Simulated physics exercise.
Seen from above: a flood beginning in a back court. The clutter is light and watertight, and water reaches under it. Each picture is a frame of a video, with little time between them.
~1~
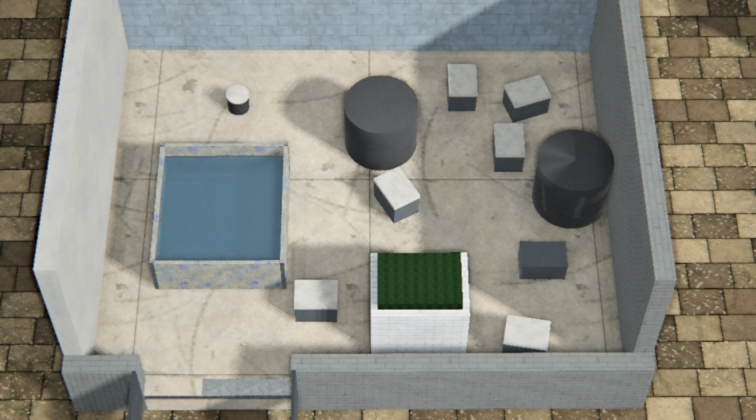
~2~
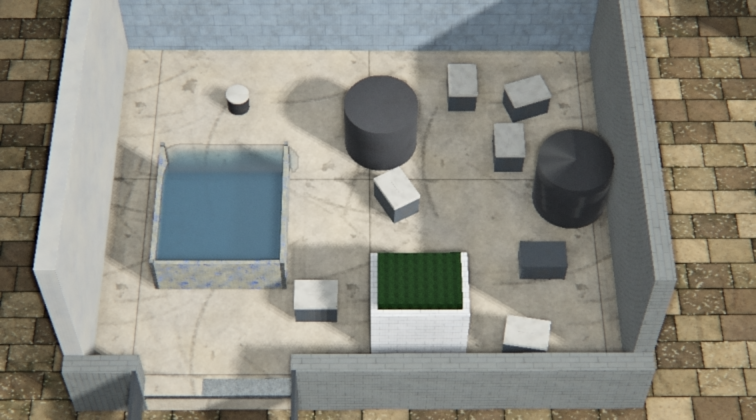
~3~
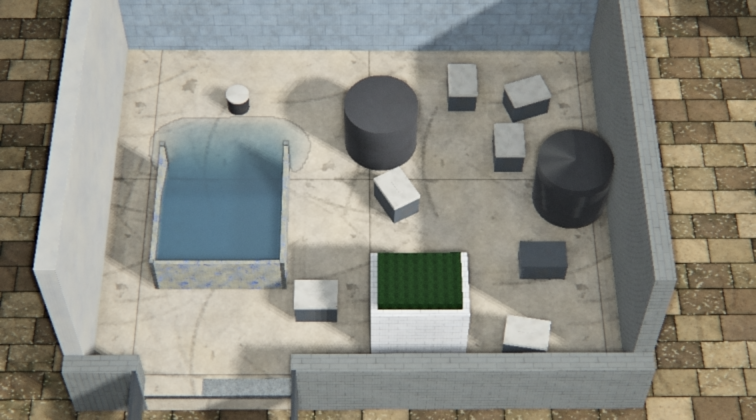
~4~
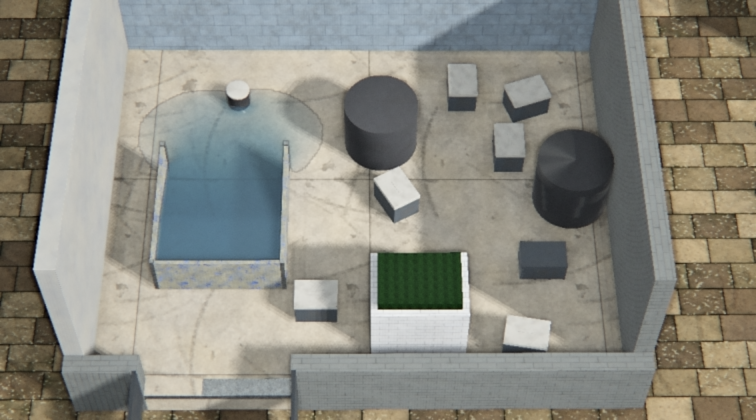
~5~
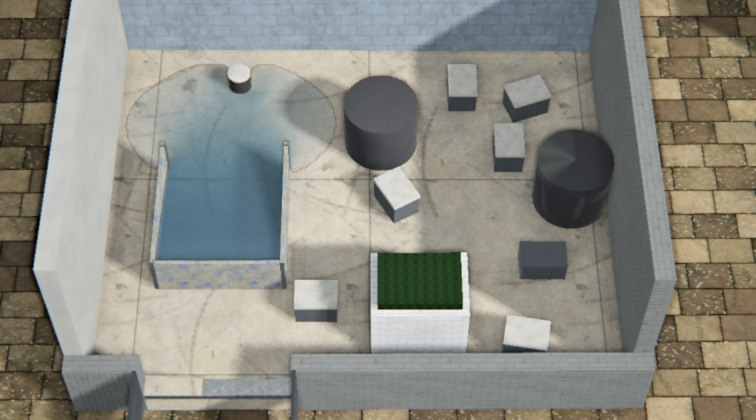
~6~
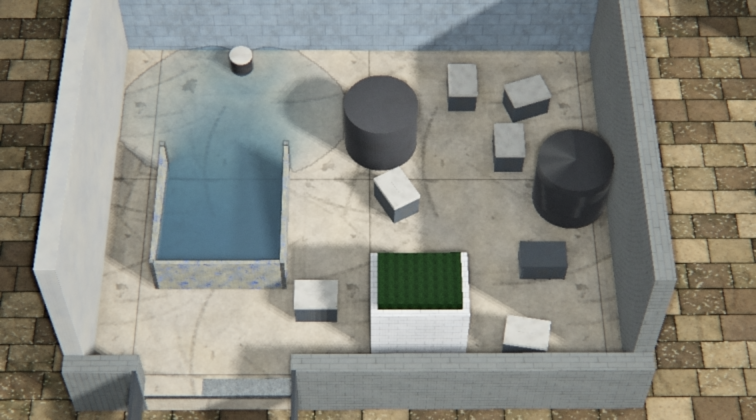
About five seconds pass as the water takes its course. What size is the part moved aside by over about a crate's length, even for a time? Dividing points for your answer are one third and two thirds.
Answer: A share between one and two thirds.
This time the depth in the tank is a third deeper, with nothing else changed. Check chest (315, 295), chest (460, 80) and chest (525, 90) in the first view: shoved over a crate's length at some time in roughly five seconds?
Object 1: Stayed below the mark. Object 2: Passed the mark. Object 3: Passed the mark.
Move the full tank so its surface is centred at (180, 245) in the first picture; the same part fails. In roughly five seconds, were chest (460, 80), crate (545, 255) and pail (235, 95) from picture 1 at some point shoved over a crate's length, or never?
In order: Went well off, remained close by, went well off.
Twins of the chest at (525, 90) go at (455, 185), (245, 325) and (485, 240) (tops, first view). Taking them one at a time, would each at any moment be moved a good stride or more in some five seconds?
Okay, in order the twins go nowhere much, nowhere much, nowhere much.
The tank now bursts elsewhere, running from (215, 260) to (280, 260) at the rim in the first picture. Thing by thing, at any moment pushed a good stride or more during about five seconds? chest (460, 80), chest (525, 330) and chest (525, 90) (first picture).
Lab note - in sequence: Did not travel far; travelled far enough; did not travel far.
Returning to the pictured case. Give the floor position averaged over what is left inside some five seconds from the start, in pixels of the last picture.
The mean position lies close to (475, 208).
A moment on, 1 of 8 are well off their spots; 1 afloat.
Next, 1 of 8 are well off their spots; 1 afloat.
Later, 3 of 8 are well off their spots; 2 afloat.
In the end, 3 of 8 are well off their spots, and 3 have been at some point; 3 afloat.
